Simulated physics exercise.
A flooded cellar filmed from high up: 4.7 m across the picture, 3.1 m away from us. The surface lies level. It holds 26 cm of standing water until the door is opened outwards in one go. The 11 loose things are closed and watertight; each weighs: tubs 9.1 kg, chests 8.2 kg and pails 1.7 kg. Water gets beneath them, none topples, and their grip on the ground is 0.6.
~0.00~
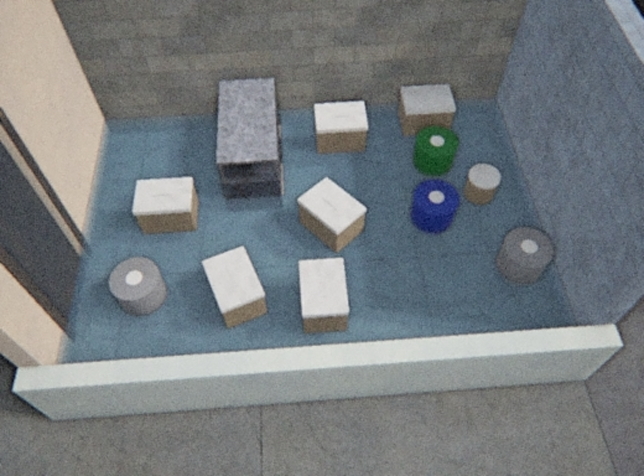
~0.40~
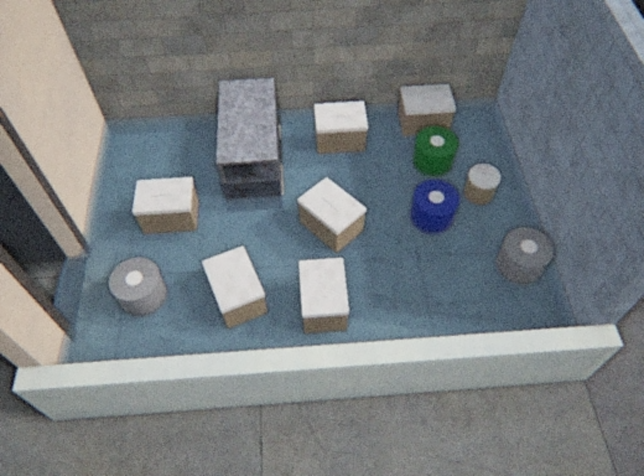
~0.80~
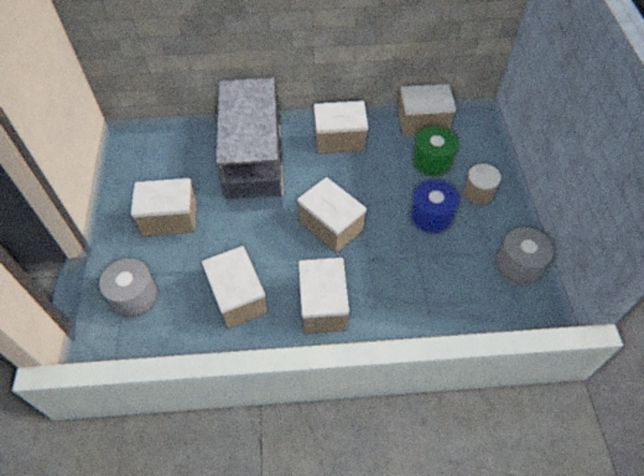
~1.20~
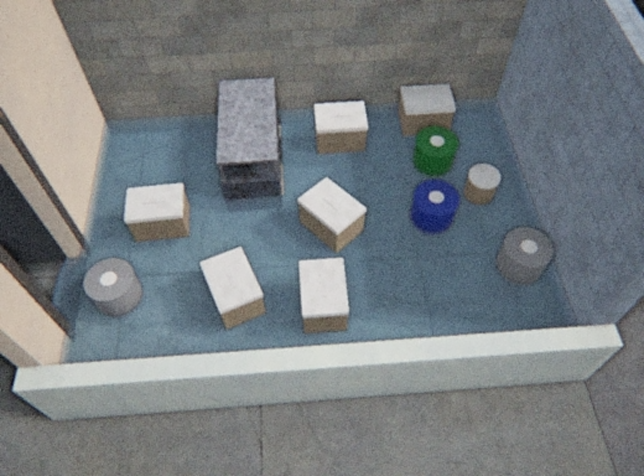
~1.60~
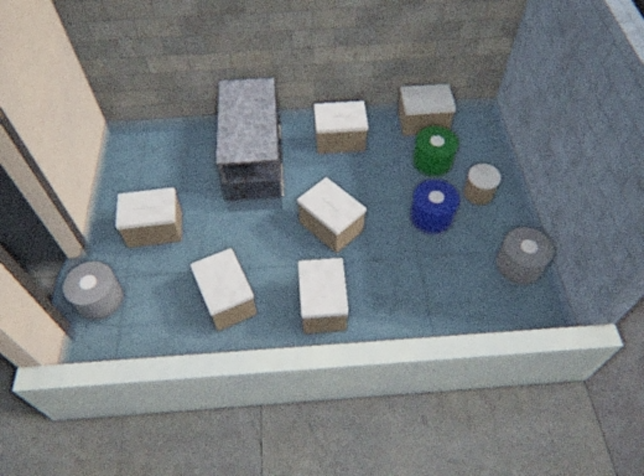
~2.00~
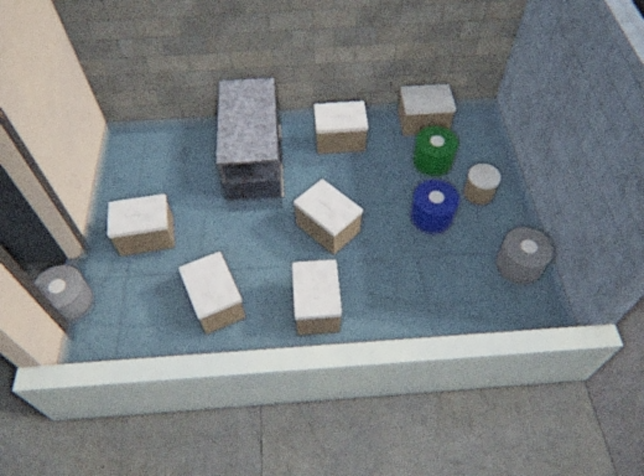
In this clip, a door at the left of a flooded cellar opens, and the gray tub nearby drifts left toward the gap, followed by some white-topped chests shifting slightly left, while the green and blue tubs stay in place.
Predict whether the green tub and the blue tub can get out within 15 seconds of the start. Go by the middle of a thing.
The green tub is kept in, the blue tub is kept in.
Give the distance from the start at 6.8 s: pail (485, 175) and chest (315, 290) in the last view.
In turn: 20 cm, 140 cm.
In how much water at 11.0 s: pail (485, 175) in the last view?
Roughly 17 cm.
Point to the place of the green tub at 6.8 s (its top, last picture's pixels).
Near (413, 156).
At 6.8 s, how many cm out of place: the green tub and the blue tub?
Roughly 30 and 50 cm by then.
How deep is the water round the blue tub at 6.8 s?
Roughly 19 cm.
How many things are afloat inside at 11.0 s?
7 of them.
After 3.0 s the green tub is near (435, 143), 0.0 m from its start, afloat; the blue tub is near (430, 200), 0.1 m from its start, afloat; 1 of 11 are out; 10 afloat.
After 6.8 s the green tub is near (413, 156), 0.3 m from its start, afloat; the blue tub is near (390, 219), 0.5 m from its start, afloat; 3 of 11 are out; 8 afloat.
After 11.0 s the green tub is near (402, 163), 0.5 m from its start, afloat; the blue tub is near (367, 232), 0.8 m from its start, afloat; 4 of 11 are out; 7 afloat.
After 15.0 s the green tub is near (385, 180), 0.7 m from its start, afloat; the blue tub is near (313, 257), 1.4 m from its start, afloat; 5 of 11 are out; 6 afloat.
